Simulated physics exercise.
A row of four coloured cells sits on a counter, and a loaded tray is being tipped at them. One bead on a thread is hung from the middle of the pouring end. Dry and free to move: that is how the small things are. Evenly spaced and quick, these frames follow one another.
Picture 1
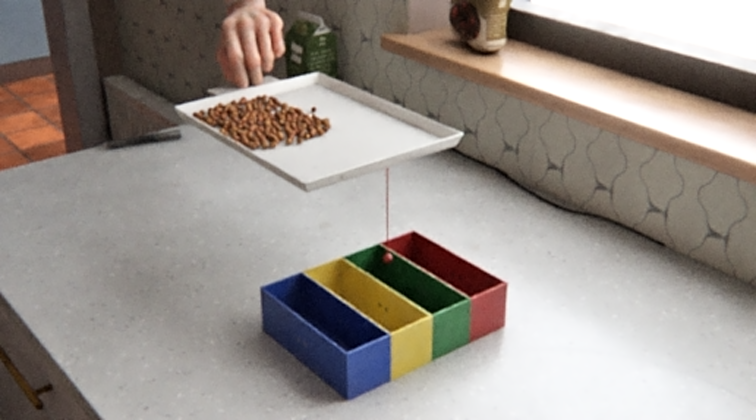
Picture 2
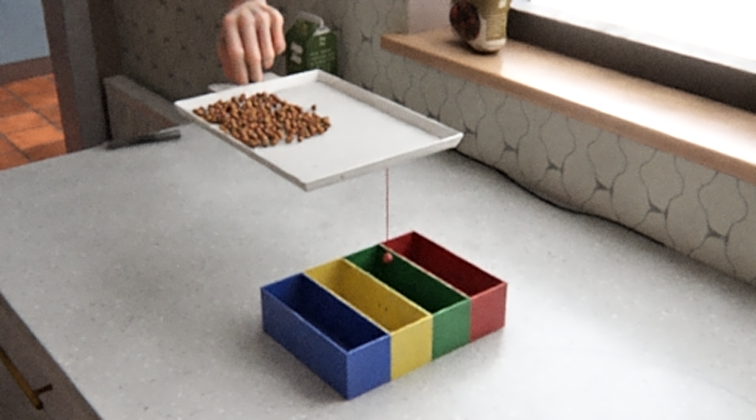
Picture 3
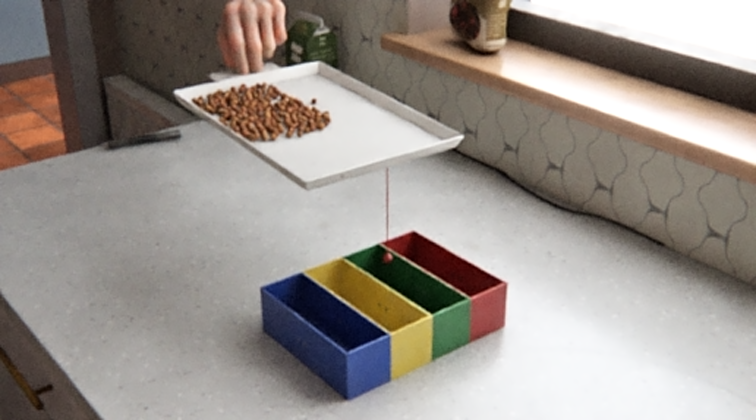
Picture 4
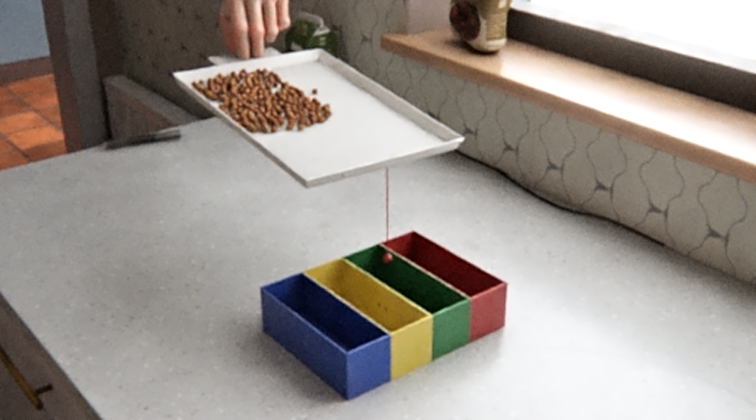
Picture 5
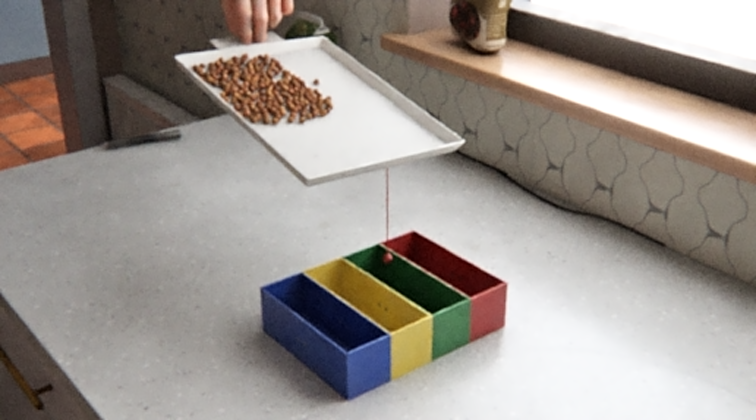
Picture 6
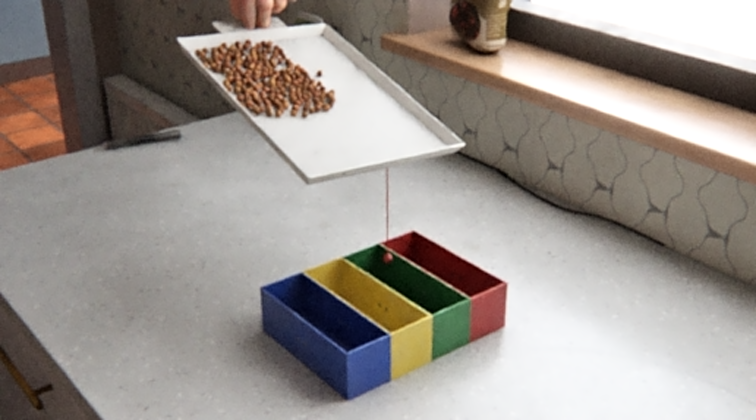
The clip shows a hand holding a white tray of small brown balls above blue, yellow, green and red cells on a counter; the hand gradually tilts the tray, its near edge slanting slightly, while the balls barely shift.
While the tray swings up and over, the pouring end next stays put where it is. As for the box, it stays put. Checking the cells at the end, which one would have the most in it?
The red cell would have the most in it.
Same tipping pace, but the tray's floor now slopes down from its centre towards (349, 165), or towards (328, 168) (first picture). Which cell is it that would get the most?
Try 1 - the cell in blue / try 2 - the cell in blue.
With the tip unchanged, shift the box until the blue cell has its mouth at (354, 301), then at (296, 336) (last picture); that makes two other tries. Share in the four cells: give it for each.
Roughly 80 per cent the first time and 20 per cent the second.
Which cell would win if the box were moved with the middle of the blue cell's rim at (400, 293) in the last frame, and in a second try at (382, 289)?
First try: The cell in green. Second try: The green cell.
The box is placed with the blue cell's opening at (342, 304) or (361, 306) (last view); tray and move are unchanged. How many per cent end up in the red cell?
In order, 50 % and 50 %.
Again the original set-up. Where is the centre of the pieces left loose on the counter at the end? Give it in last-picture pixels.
Somewhere about (526, 296), I'd say.
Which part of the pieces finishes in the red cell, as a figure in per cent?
About 40 per cent.
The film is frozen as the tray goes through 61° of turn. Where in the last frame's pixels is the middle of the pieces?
Centre estimate: (456, 209).
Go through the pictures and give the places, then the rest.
In the first frame, corners of the pouring end at (307, 180) and (456, 133), level; middle of the load at (267, 122), cereal balls; bead on its thread at (388, 258); blue cell at (369, 363); yellow cell at (411, 344); green cell at (451, 325); red cell at (488, 308).
In the second frame, corners of the pouring end at (307, 179) and (456, 134), level; middle of the load at (267, 120).
In the third frame, corners of the pouring end at (307, 178) and (456, 135), tipped barely, lowest at the right corner; middle of the load at (267, 112).
In the fourth frame, corners of the pouring end at (308, 176) and (457, 137), tipped a little, lowest at the right corner; middle of the load at (268, 102).
In the fifth frame, corners of the pouring end at (309, 175) and (457, 140), tipped a little, lowest at the right corner; middle of the load at (269, 91).
In the sixth frame, corners of the pouring end at (310, 173) and (458, 142), tipped clearly, lowest at the right corner; middle of the load at (272, 81); blue cell at (369, 363); yellow cell at (411, 344); green cell at (451, 325); red cell at (488, 308).
Soon after the last picture, tray tipped steeply; about a third on the tray; a small part in the red cell; a stray few in the green cell; a stray few in the yellow cell; about half falling or outside the box.
A little later, tray tipped right over; a stray few on the tray; about a third in the red cell; a small part in the green cell; a stray few in the yellow cell; a stray few in the blue cell; about half falling or outside the box.
Later still, tray tipped past a quarter turn; about a third in the red cell; a small part in the green cell; a stray few in the yellow cell; a stray few in the blue cell; about half falling or outside the box.
At rest, tray tipped past a quarter turn; about a third in the red cell; a small part in the green cell; a stray few in the yellow cell; a stray few in the blue cell; about half outside the box.
